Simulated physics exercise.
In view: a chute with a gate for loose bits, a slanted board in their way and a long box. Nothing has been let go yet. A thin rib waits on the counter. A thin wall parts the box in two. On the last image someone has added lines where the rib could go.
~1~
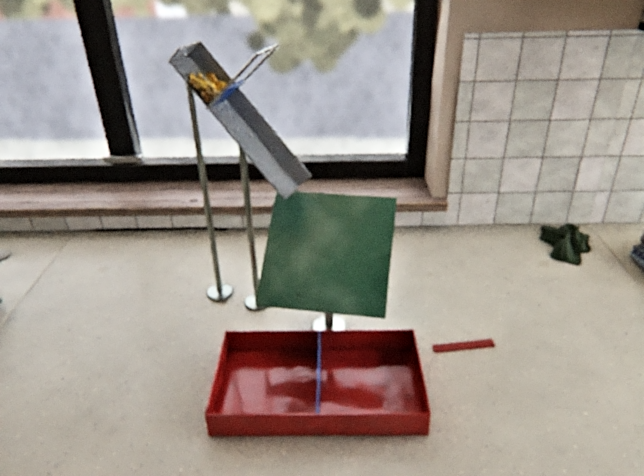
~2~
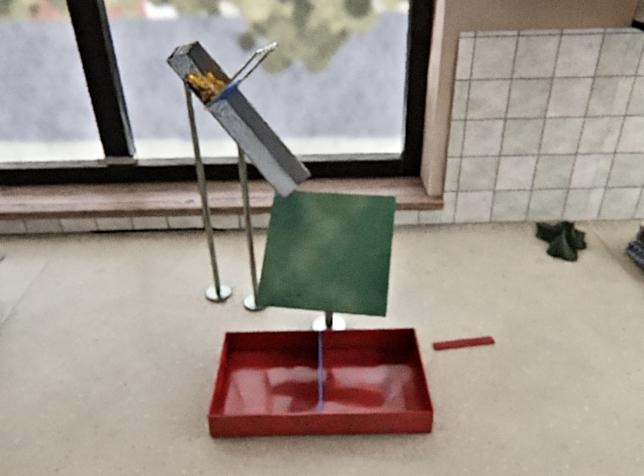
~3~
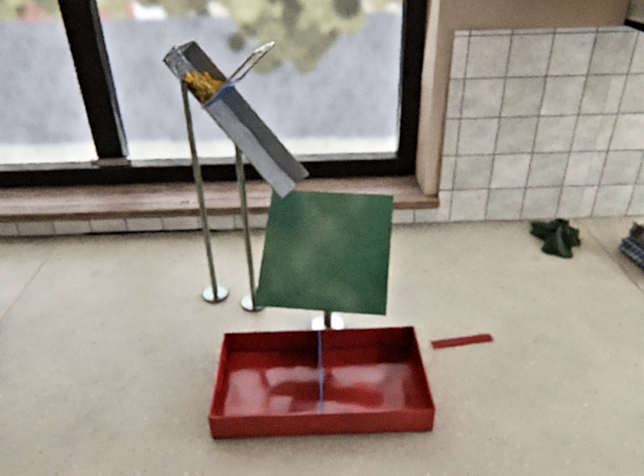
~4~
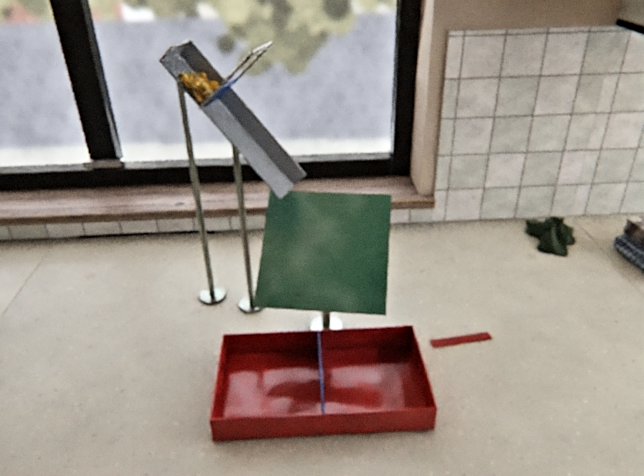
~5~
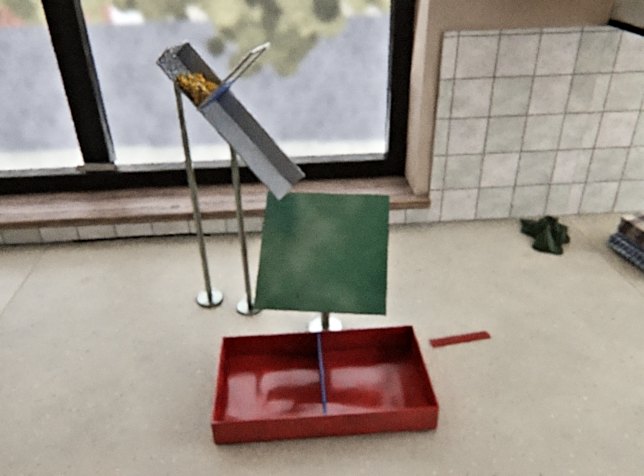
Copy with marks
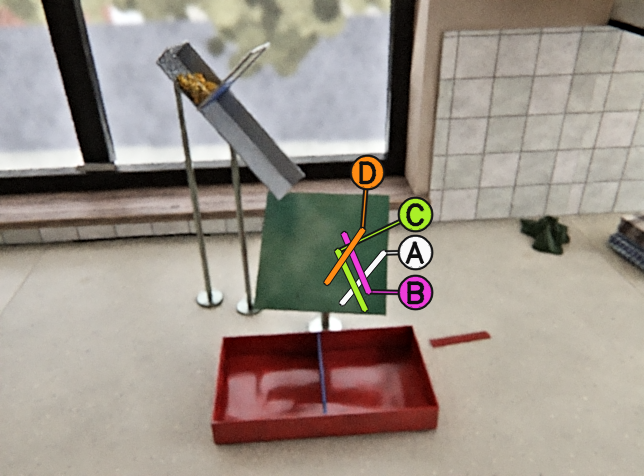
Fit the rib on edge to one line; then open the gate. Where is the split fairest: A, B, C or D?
A.
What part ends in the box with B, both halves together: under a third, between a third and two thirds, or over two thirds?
Line B gives over two thirds.
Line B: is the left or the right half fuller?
Right.
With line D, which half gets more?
The left half.
On the marked copy, line A from (383, 253) to (342, 302); line B from (344, 234) to (368, 291); line C from (337, 251) to (364, 309); line D from (362, 230) to (327, 282).
With A, of what is caught, close to two thirds in the left half, close to a third in the right.
With B, of what is caught, a small share in the left half, all but a few in the right.
With C, of what is caught, a small share in the left half, the bulk in the right.
With D, of what is caught, the bulk in the left half, a small share in the right.
